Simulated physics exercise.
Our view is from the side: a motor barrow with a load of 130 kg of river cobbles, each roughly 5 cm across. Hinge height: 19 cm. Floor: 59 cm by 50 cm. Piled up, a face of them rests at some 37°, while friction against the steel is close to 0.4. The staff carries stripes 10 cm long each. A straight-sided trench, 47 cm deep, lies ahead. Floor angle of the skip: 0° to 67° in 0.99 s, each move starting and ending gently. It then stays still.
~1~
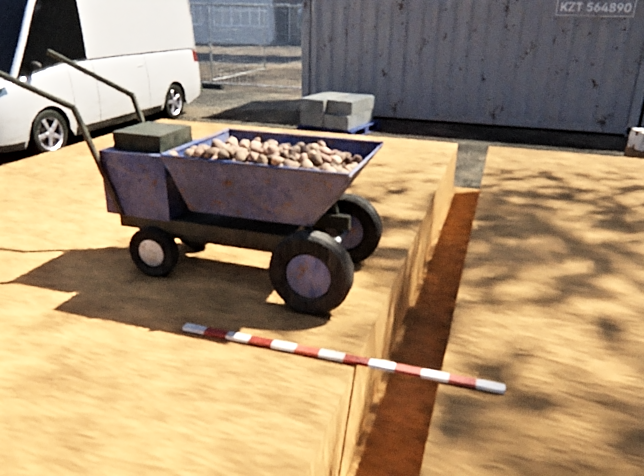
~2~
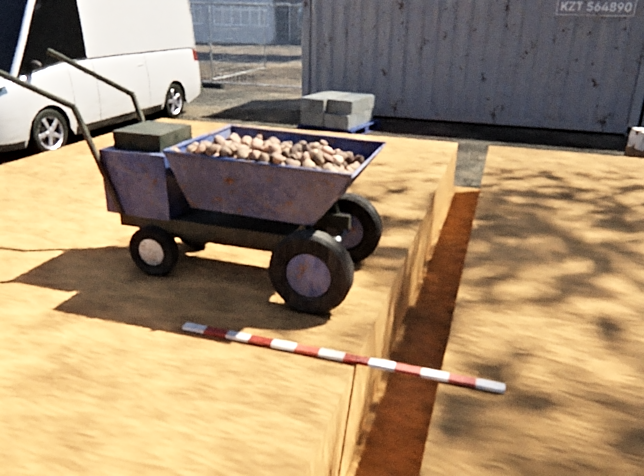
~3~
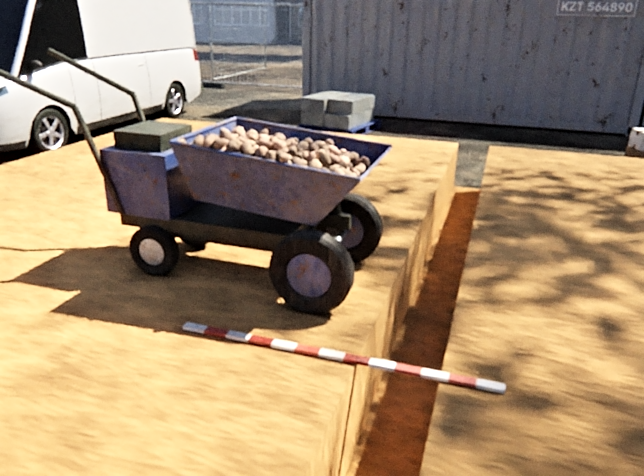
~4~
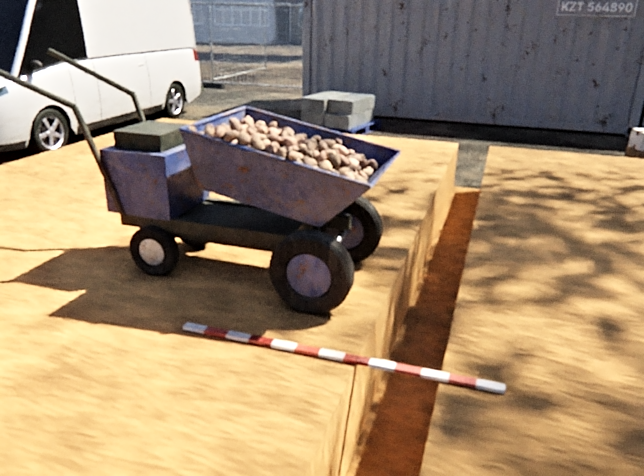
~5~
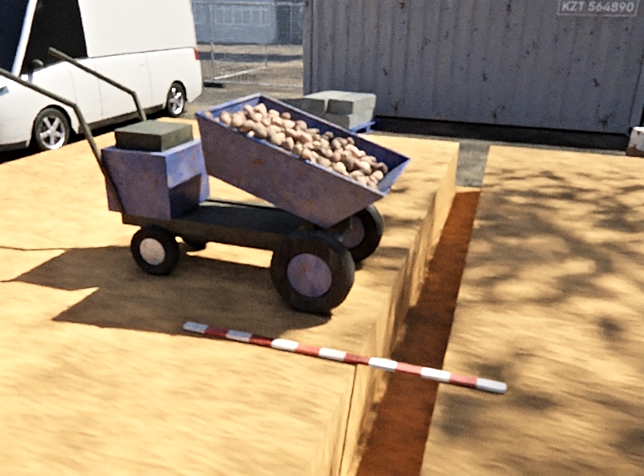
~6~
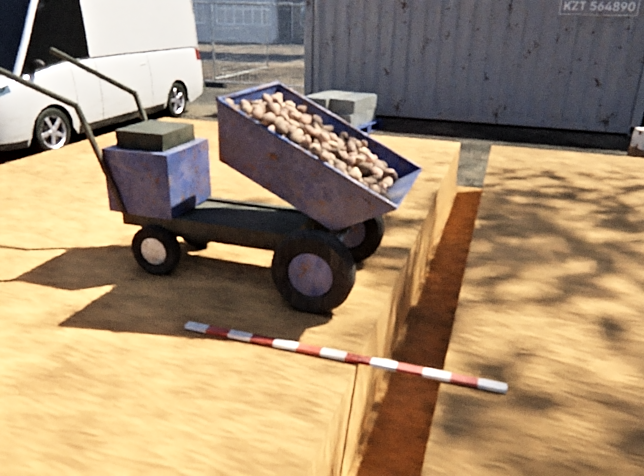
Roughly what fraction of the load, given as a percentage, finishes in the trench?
Some 44 per cent of the stones.
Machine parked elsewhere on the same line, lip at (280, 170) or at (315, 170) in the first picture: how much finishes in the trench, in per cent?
Around 95% for the first place and 75% for the second.
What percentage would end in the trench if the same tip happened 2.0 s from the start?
It would be near 55 per cent.
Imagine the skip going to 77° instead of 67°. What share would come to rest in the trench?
Then roughly 40 percent.
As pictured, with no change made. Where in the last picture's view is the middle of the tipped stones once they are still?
Roughly (476, 303), I'd say.
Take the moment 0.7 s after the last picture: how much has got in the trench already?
Close to 5 per cent has got there by then.
Then, 0.3 s after the last picture the floor is at 56°, 100 % in the skip; the foremost stones are at (427, 227).
Then, 0.7 s after the last picture the floor is at 67°, 68 % in the skip, 6 % in the trench, 26 % past the trench; the foremost stones are at (524, 317).
Then, 1.0 s after the last picture the floor is at 67°, 31 % in the skip, 12 % in the trench, 56 % past the trench; the foremost stones are past the picture's edge.
Then, 3.0 s after the last picture the floor is at 67°, 0 % in the skip, 44 % in the trench, 56 % past the trench; the foremost stones are past the picture's edge.
